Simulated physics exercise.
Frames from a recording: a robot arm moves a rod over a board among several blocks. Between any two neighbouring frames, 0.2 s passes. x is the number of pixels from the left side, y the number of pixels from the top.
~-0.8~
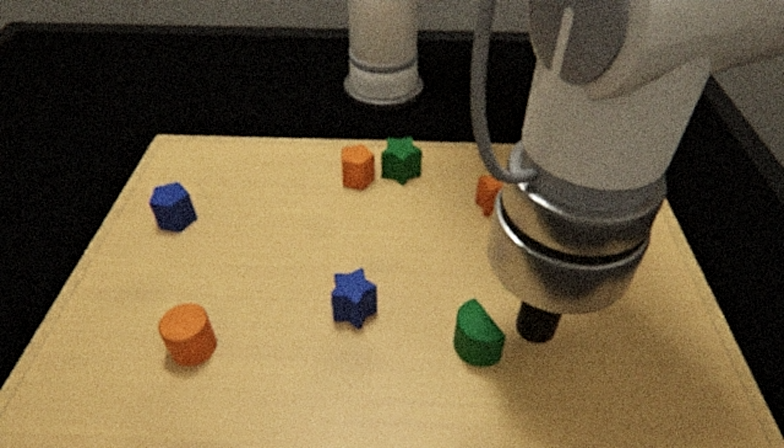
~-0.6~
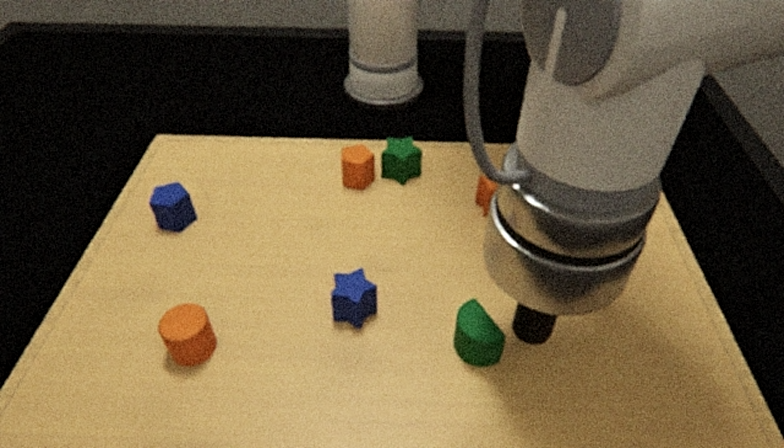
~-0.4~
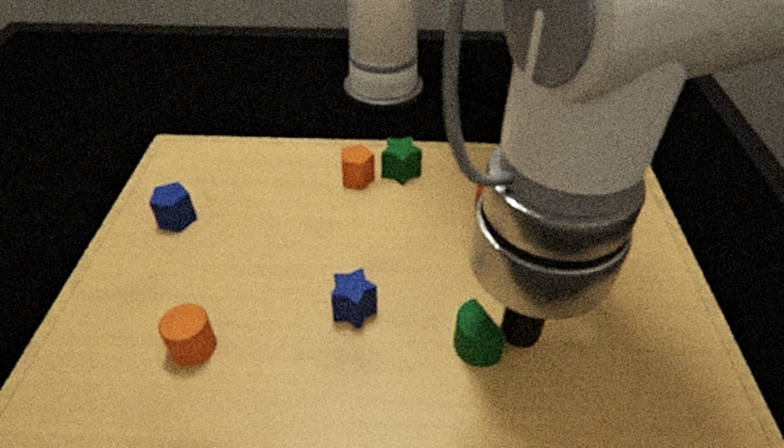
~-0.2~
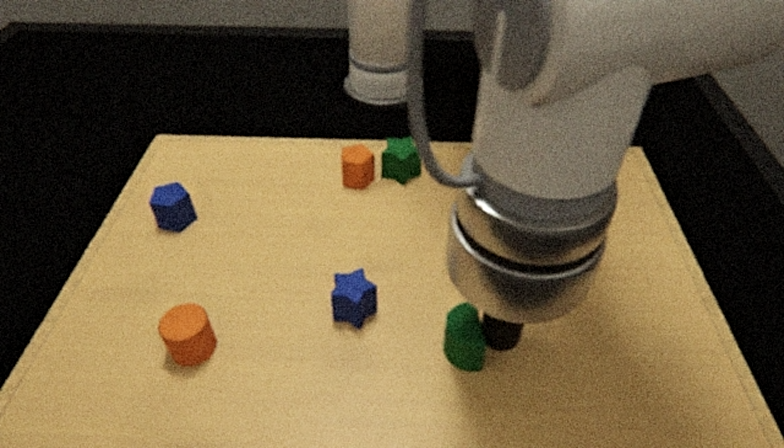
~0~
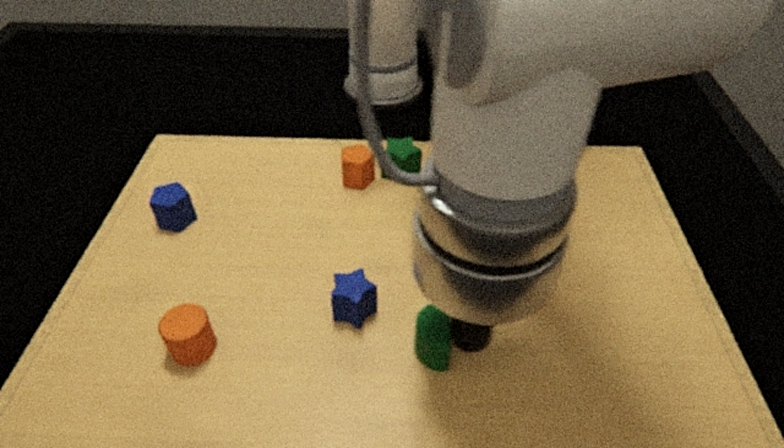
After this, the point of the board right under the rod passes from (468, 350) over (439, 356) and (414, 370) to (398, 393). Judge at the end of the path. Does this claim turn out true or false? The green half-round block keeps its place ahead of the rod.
False - the claim does not hold.
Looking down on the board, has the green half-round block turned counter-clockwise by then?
I expect not.
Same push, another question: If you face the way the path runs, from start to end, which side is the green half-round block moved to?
Rightward.
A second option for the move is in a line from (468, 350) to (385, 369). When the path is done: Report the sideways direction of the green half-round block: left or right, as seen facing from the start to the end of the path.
The green half-round block goes right.
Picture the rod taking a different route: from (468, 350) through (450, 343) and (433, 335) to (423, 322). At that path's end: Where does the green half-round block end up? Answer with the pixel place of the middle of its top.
Around (397, 314).
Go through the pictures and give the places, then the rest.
Rod's lower end at (535, 328); blue star block at (352, 284); green half-round block at (478, 321), in the first frame.
Rod at (531, 329); blocks still, in the second frame.
Rod at (520, 332); blocks still, in the third frame.
Rod at (500, 335); green half-round block at (466, 323), in the fourth frame.
Rod at (470, 336); blue star block at (352, 284); green half-round block at (436, 322), in the fifth frame.
The first path, step by step. Halfway along, rod at (427, 347); green half-round block at (394, 324), turned 25° clockwise.
At the end, rod at (398, 379); blue star block still; green half-round block at (387, 324), turned 30° clockwise.
